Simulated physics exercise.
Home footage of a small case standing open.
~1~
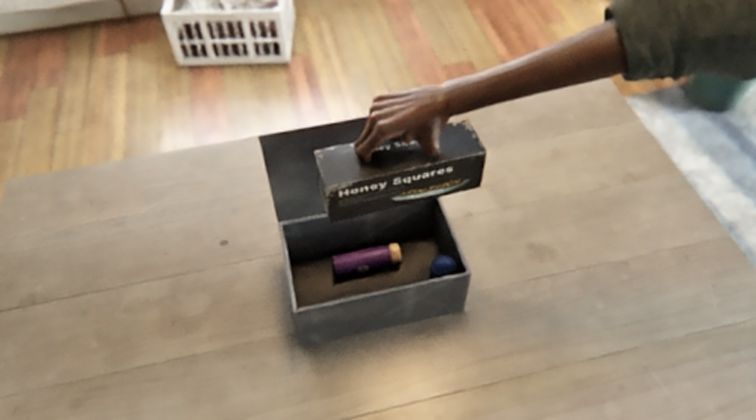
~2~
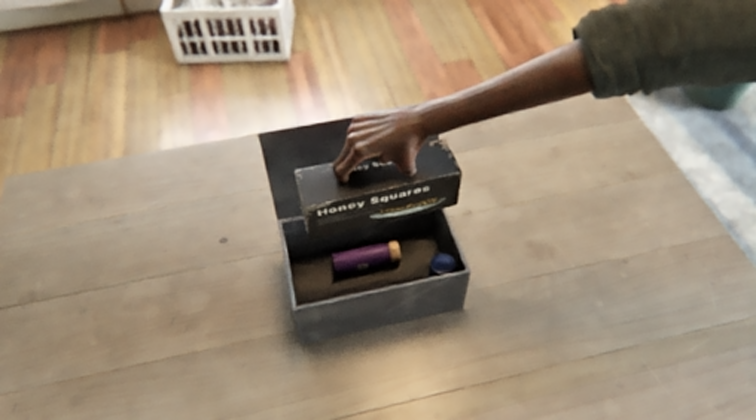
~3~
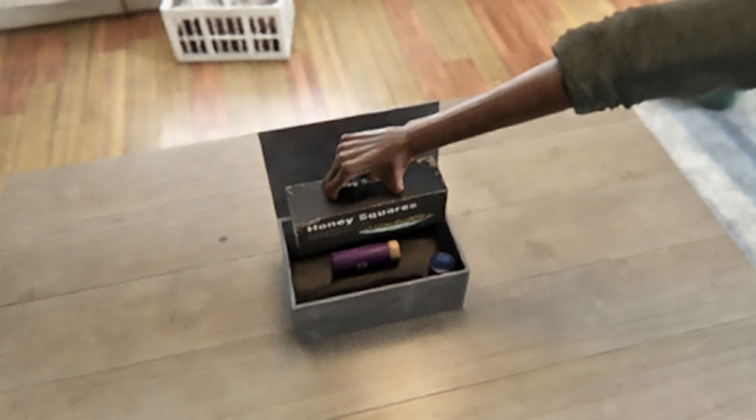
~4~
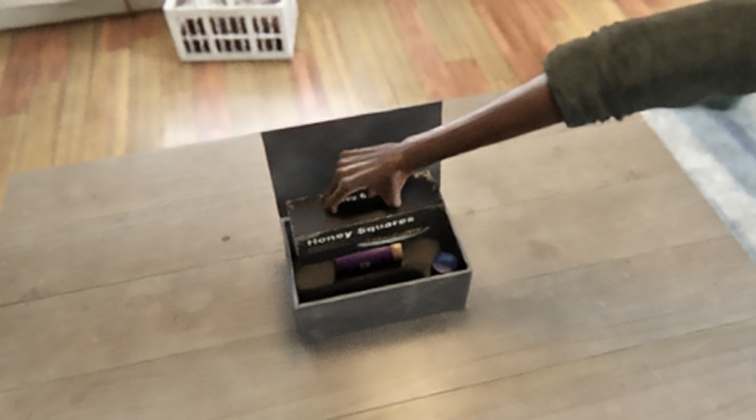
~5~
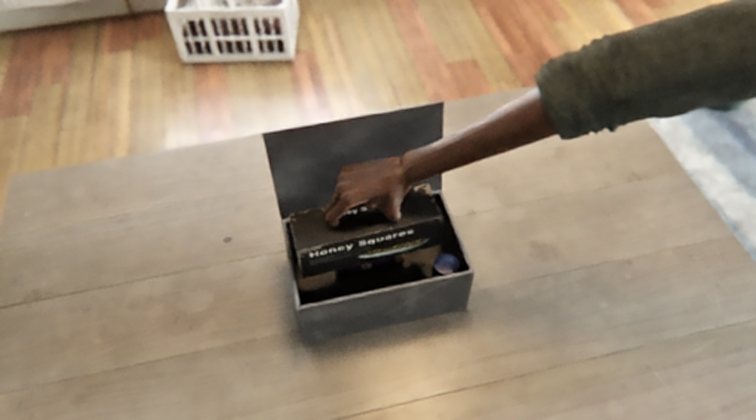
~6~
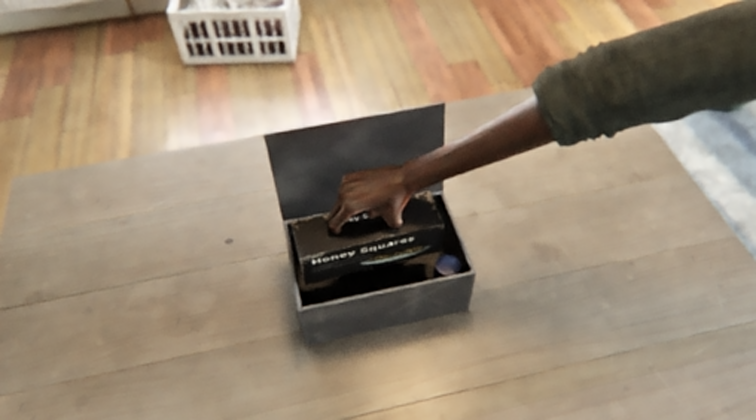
To begin with, a hand holds a black carton labelled Honey Squares above a small open case on a wooden table, with a purple shaker and a small blue item inside. The hand moves the carton left and lowers it into the case, covering the shaker, and still grips it there.
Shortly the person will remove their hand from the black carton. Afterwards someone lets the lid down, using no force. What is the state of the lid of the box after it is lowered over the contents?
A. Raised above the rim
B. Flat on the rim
(B) Flat on the rim.
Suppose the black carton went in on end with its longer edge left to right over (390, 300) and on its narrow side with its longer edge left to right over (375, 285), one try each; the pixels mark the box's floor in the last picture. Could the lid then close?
First time round it won't go down, and second time round it drops into place.
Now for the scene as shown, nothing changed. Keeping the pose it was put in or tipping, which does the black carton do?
Simply put, the black carton gets tilted.
Then, 1.00 s past the last view, lid starting down; black carton on its side near (379, 279).
Then, 1.80 s past the last view, lid 44° above the rim; black carton on its side near (379, 279).
Finally, lid shut; down or leaning hard in the box, black carton; the other 2 still in place. Final places as the last picture's camera would see them, black carton near (379, 279).
